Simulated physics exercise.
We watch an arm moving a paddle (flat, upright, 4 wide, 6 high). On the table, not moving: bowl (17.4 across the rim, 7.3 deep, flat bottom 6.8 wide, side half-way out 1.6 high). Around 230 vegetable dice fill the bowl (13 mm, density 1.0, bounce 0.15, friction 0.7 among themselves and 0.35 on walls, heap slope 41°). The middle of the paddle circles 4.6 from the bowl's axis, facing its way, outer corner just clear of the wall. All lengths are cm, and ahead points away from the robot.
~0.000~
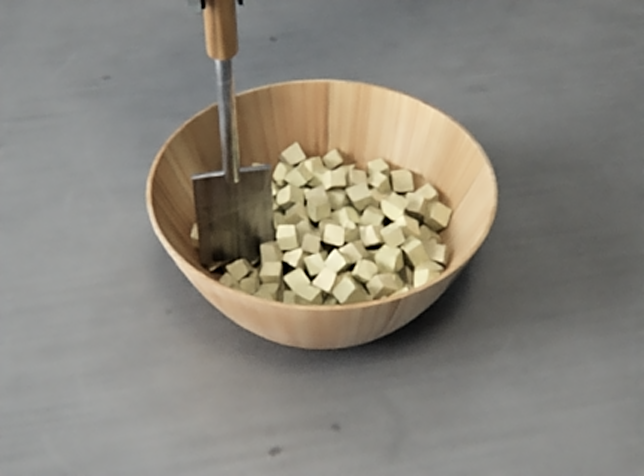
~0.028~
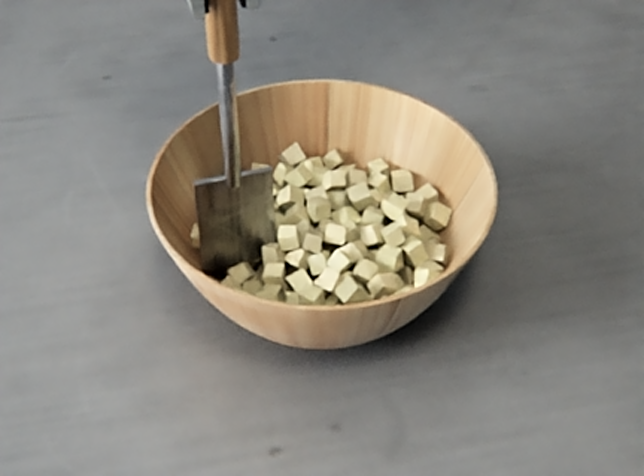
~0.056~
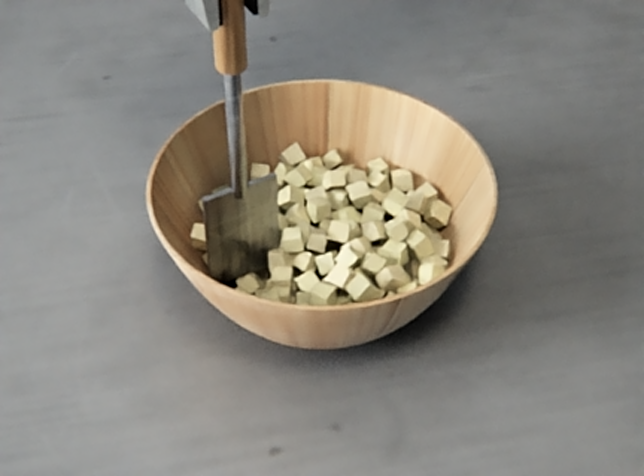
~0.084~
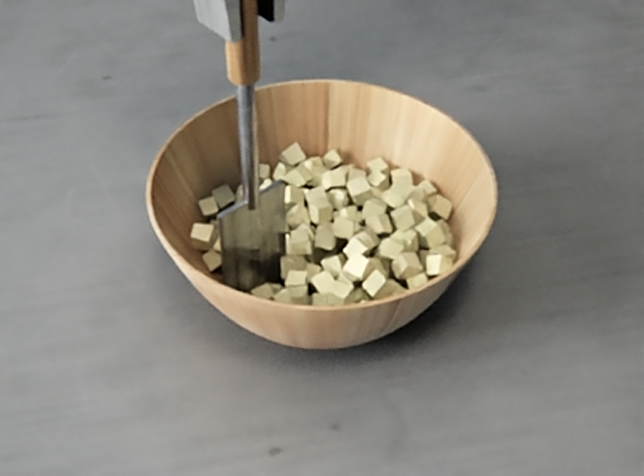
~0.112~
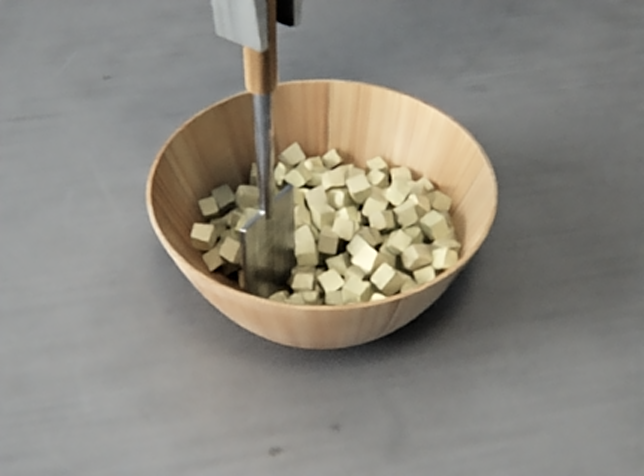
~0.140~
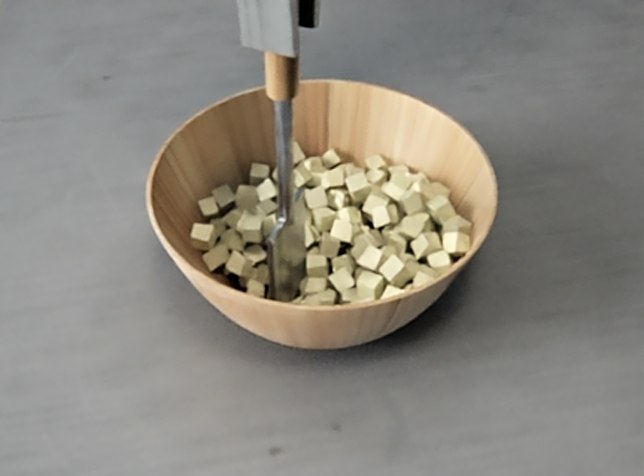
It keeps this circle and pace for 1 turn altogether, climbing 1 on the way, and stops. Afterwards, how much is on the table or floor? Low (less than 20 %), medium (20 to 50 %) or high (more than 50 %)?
A low share, less than 20 %, ends on the table or floor.
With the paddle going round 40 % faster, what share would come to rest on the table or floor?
It would be near 15 per cent.
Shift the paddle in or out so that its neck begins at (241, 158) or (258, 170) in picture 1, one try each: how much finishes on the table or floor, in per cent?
About 10 and 5 per cent.
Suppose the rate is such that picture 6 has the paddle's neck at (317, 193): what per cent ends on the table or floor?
About 15 per cent.
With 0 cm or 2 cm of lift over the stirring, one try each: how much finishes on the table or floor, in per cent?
About 10 and 5 per cent.
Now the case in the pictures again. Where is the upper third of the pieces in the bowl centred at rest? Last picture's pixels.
Near (272, 275).
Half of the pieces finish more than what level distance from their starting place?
Some 7 cm.
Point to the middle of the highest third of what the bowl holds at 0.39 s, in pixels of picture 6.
At about (386, 154).
After 0.39 s, 174° round, highest piece 9 above the table; 228 in the bowl, 2 in flight or on the tool.
After 0.64 s, 292° round, highest piece 9 above the table; 217 in the bowl, 10 on the table or floor, 3 in flight or on the tool.
After 0.97 s, 0° round, highest piece 8 above the table; 207 in the bowl, 22 on the table or floor, 1 in flight or on the tool.
After 1.67 s, 0° round, highest piece 8 above the table; 207 in the bowl, 23 on the table or floor.
At rest, 207 in the bowl, 23 on the table or floor. That is 10 % on the table or floor.
